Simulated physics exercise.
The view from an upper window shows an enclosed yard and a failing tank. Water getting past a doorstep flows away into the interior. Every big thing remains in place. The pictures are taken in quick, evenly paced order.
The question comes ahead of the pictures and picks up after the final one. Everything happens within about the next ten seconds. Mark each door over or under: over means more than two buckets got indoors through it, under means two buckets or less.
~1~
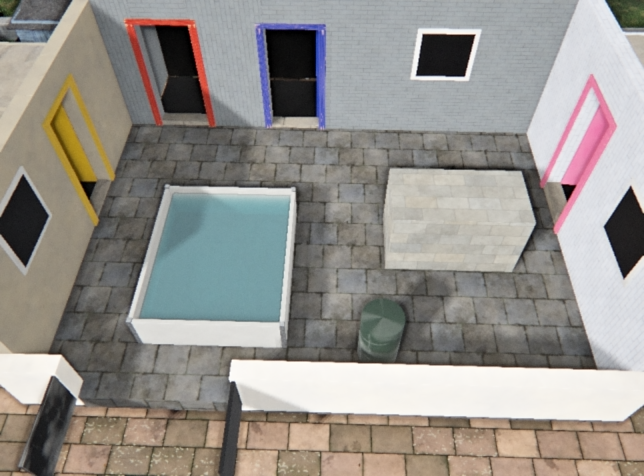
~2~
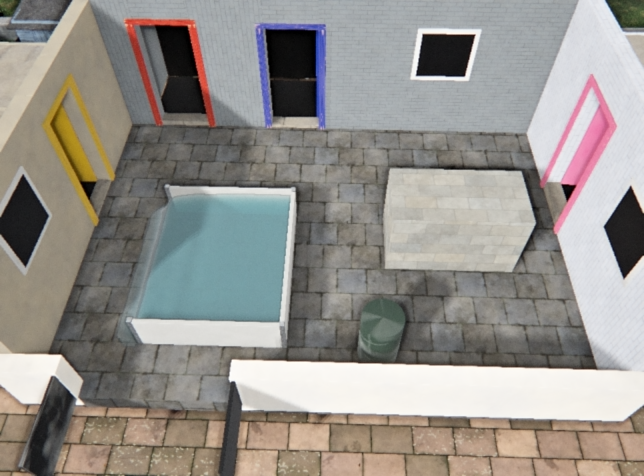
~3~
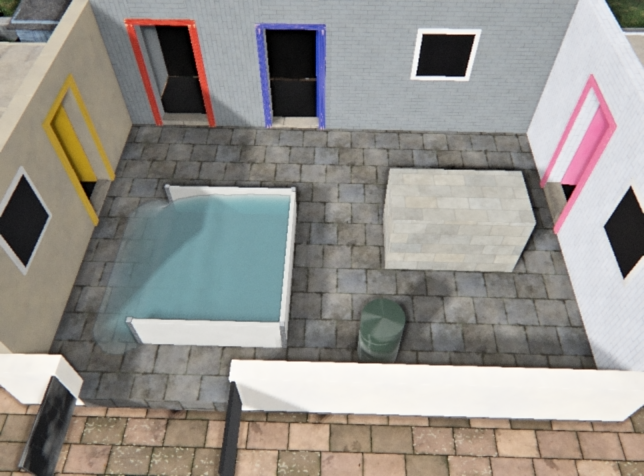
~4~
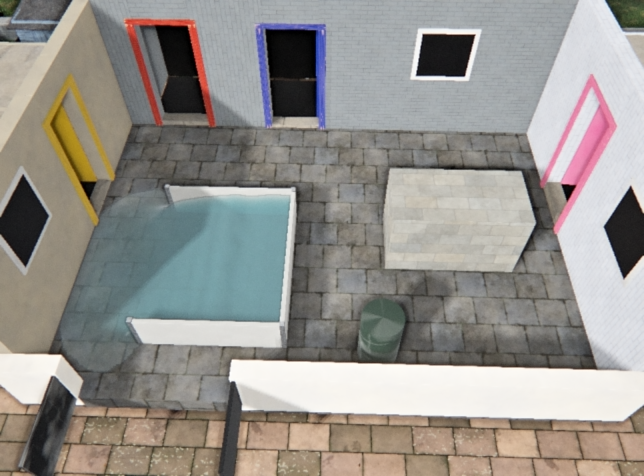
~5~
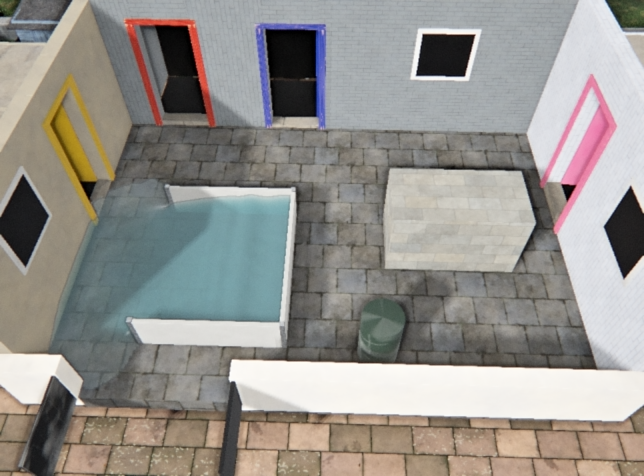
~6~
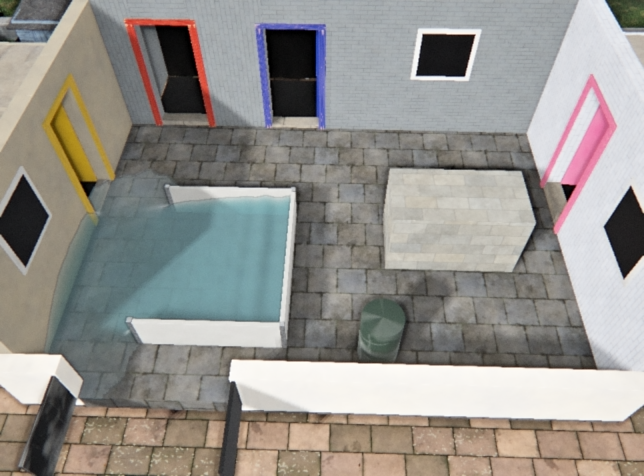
Red door - over, yellow door - over, pink door - under, blue door - under.
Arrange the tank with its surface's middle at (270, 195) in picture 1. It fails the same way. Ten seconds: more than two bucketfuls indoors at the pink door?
Pink falls short.
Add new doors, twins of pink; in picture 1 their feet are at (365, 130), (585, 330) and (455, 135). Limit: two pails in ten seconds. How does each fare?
In that order: Is under, keeps below it, lets less in.
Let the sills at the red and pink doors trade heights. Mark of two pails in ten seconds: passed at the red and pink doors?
I expect the red door remains below while the pink one remains below.
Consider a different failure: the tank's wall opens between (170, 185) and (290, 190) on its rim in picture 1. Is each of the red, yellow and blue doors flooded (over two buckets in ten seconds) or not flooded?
Taking each in turn, the red overflows, the yellow overflows, the blue overflows.
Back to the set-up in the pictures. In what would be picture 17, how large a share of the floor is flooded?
That works out to some 20 in a hundred.
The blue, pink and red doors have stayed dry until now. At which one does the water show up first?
The door marked red is the one.
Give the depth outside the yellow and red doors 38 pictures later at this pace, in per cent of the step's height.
About 220 %, then 100 %.
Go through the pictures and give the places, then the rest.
The tank at (220, 253) is whole and still, in the first frame.
The front is at a hidden place, out from the gap at (159, 263), in the second frame.
Water pours out at (159, 265) and has run to (154, 204), in the third frame.
The front is at (126, 201), out from the gap at (160, 266), in the fourth frame.
Water pours out at (160, 266) and has run to a hidden place, in the fifth frame.
The front is at (112, 182), out from the gap at (160, 266), in the sixth frame.
A moment on, water covers 15 % of the floor; the red door not reached, the yellow door over two buckets in, the pink door not reached, the blue door not reached.
Next, water covers 20 % of the floor; the red door not reached, the yellow door far over two buckets in, the pink door not reached, the blue door not reached.
Then, water covers 35 % of the floor; the red door over two buckets in, the yellow door far over two buckets in, the pink door not reached, the blue door wet at the sill, nothing in.
Later, water covers 65 % of the floor; the red door over two buckets in, the yellow door far over two buckets in, the pink door not reached, the blue door wet at the sill, nothing in.
In the end, water covers 85 % of the floor; the red door over two buckets in, the yellow door far over two buckets in, the pink door wet at the sill, nothing in, the blue door wet at the sill, nothing in.
